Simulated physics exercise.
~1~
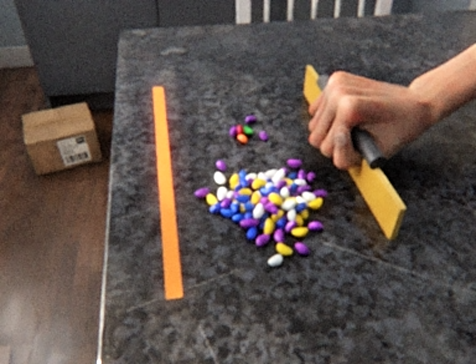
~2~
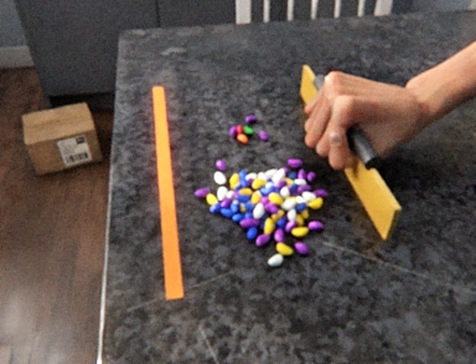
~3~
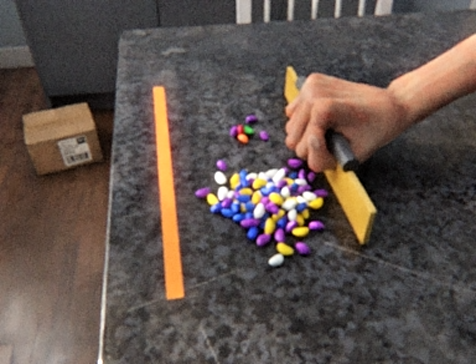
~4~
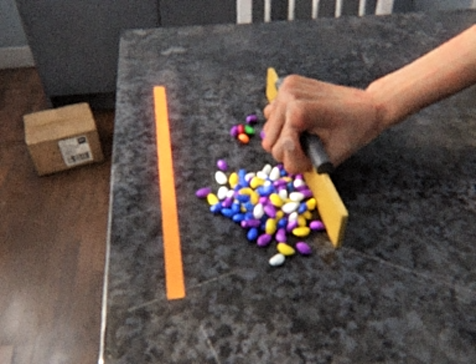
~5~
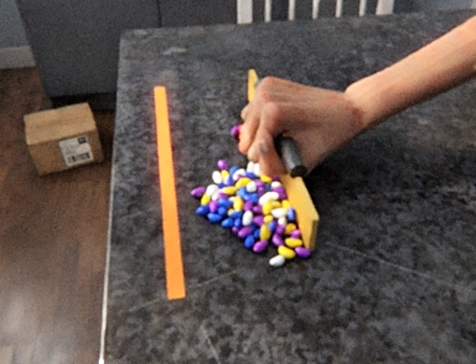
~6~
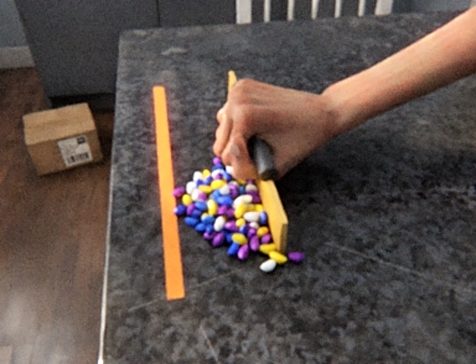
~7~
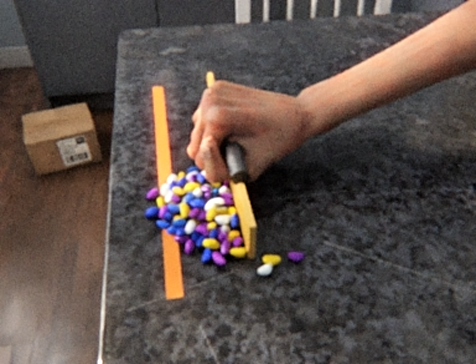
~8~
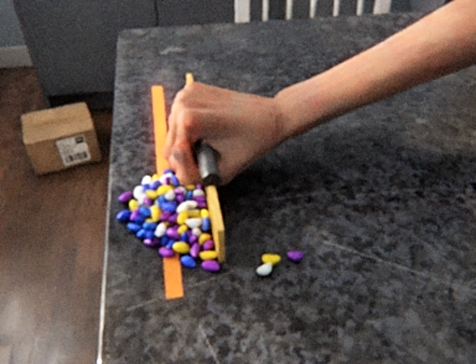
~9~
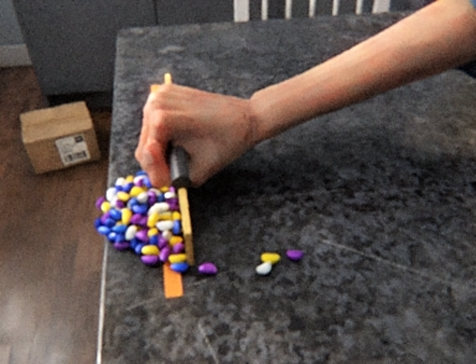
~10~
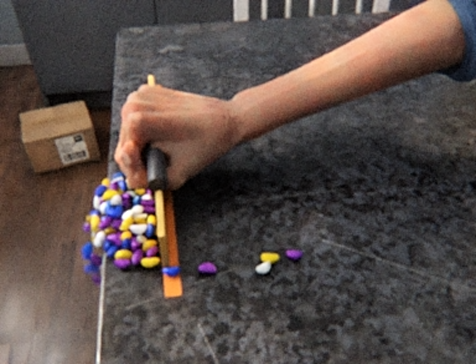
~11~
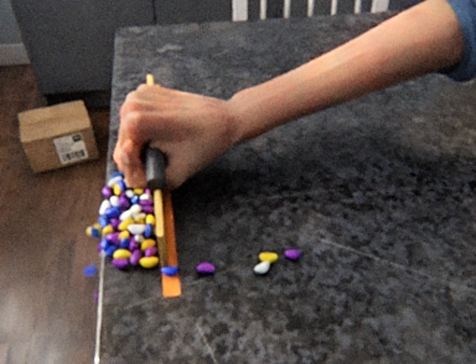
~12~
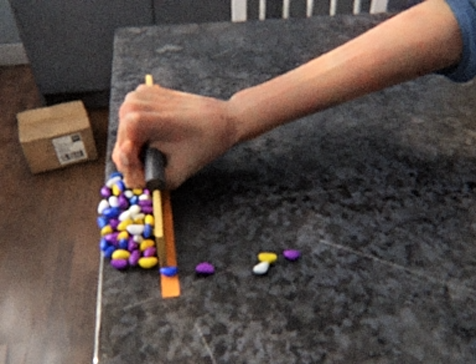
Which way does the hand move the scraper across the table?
The hand moves the scraper to the left, toward the orange tape and the table's edge.
